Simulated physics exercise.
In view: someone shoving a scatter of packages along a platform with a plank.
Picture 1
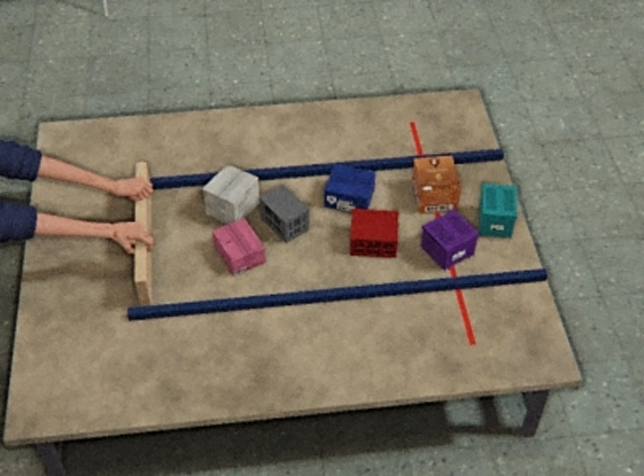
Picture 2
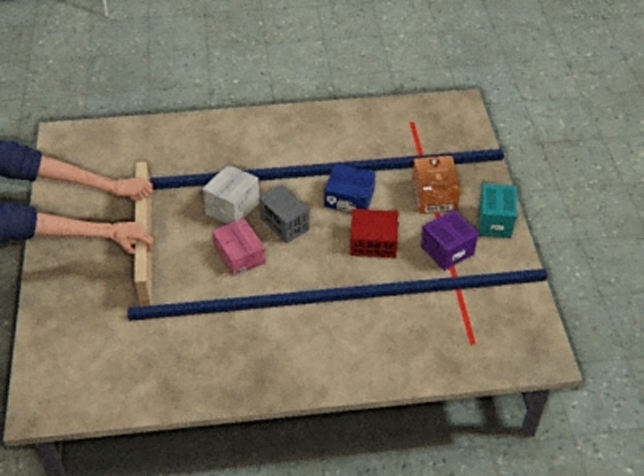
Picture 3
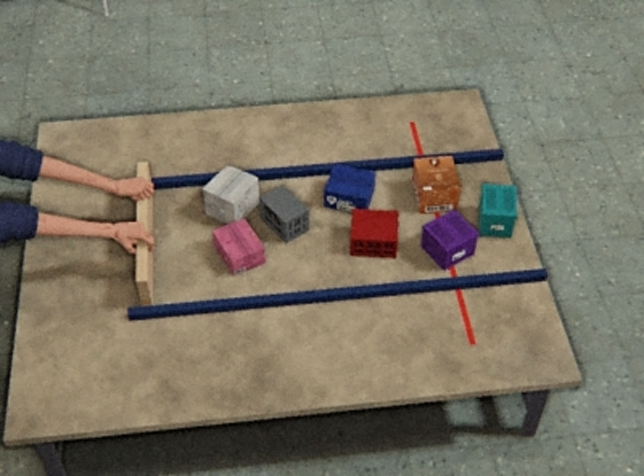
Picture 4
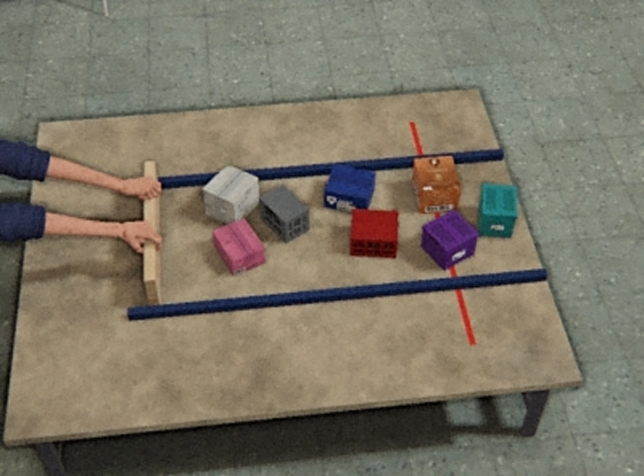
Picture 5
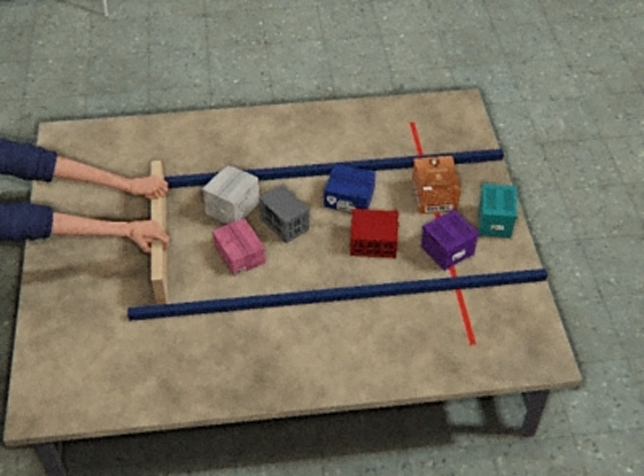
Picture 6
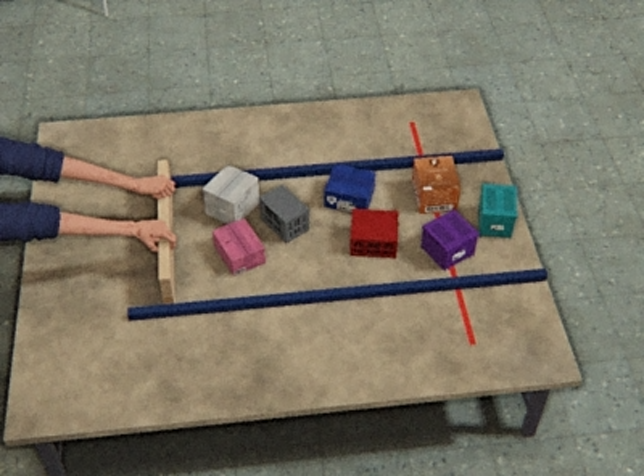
On a brown tabletop between two dark blue rails, a pair of hands held a wooden plank and slid it slightly to the right, while the scattered colourful boxes and crates stayed still.
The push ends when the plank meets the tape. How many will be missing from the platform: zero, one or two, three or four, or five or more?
As it turns out, the number that fall off is three or four.
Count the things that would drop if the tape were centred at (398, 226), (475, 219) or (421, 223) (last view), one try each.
It would be 0, 5 and 1.
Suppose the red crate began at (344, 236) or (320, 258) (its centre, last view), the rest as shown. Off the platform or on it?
In that order, it holds on; remains up.
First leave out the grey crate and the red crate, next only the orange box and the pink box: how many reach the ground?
1 in the first case, 0 in the second.
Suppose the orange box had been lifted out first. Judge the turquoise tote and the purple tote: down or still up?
The turquoise tote tumbles off; the purple tote drops off.
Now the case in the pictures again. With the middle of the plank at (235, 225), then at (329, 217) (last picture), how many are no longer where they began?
First 3, then 6.
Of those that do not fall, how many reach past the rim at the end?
That would be 1.
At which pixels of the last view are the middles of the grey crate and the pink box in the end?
The grey crate stops around (478, 199); the pink box around (464, 233).
A little later, none off yet; turquoise tote at rest near (497, 212); orange box at rest near (436, 185); purple tote at rest near (449, 241).
When it is over, the number that fall off is three or four; down, purple tote, orange box and turquoise tote.
